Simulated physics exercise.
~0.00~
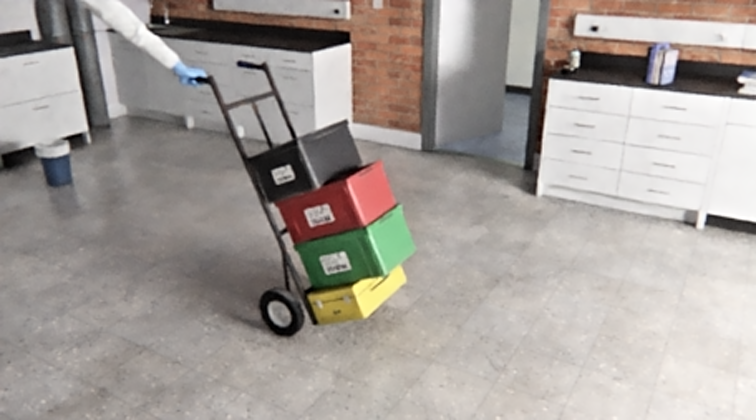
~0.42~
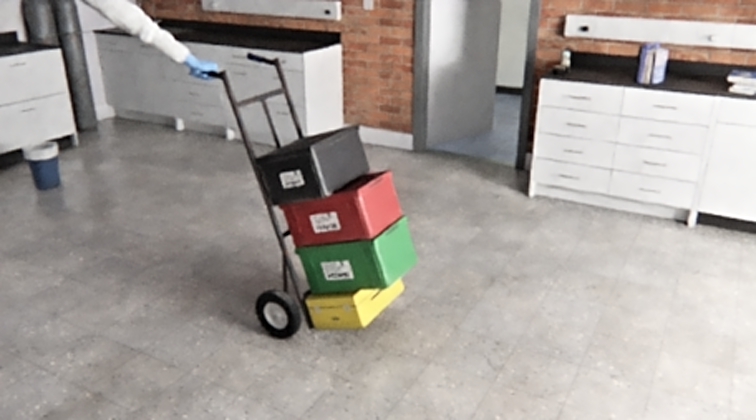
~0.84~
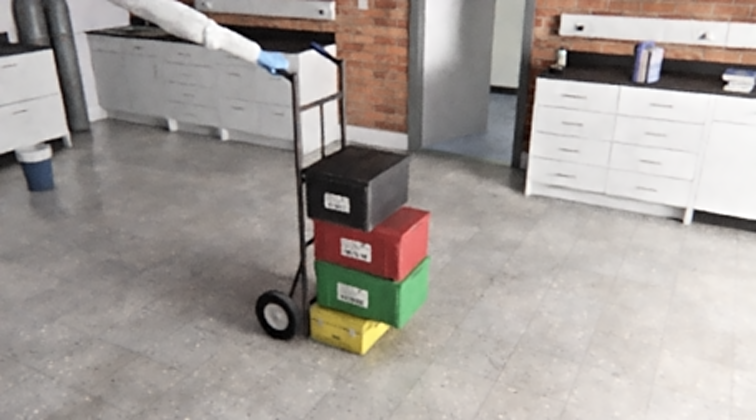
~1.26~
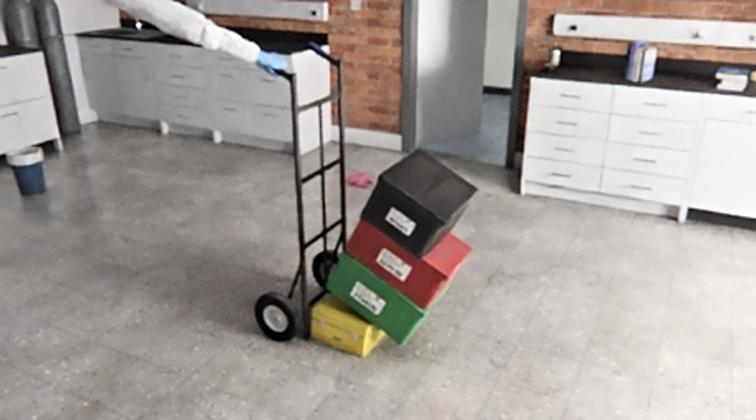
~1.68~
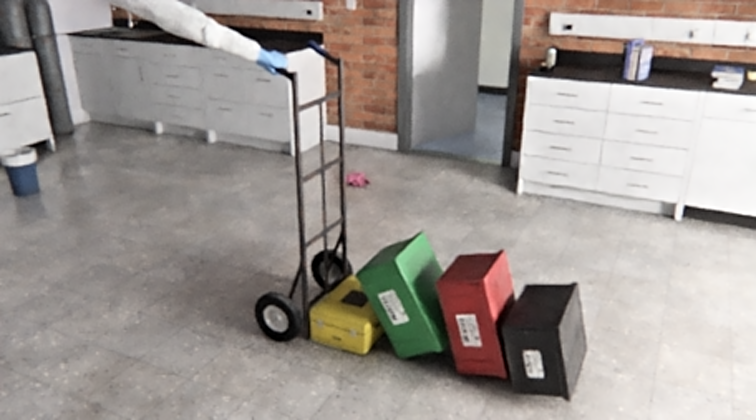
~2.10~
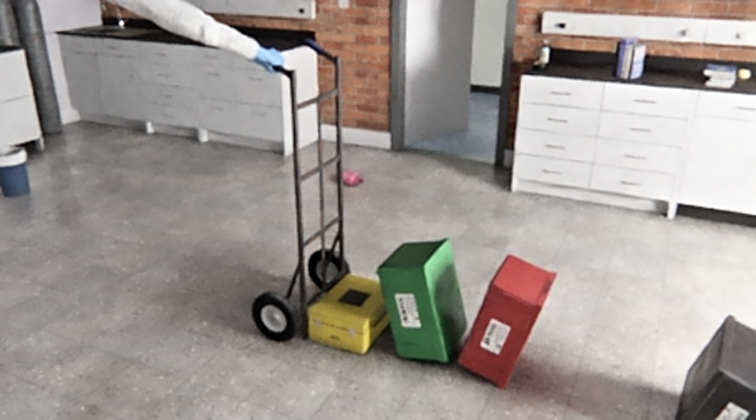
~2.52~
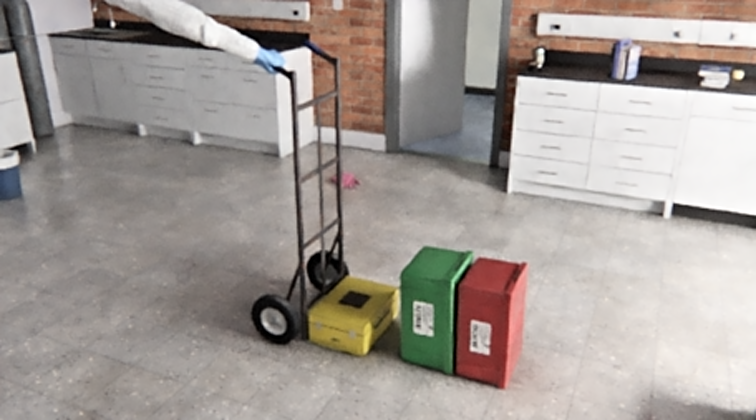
We see a gloved hand swing a tilted two-wheeled hand truck upright, and its stack of black, red and green totes topples to the right off the yellow toolbox. The black tote tumbles out of view, while the red and green totes end up side by side beyond the toolbox.
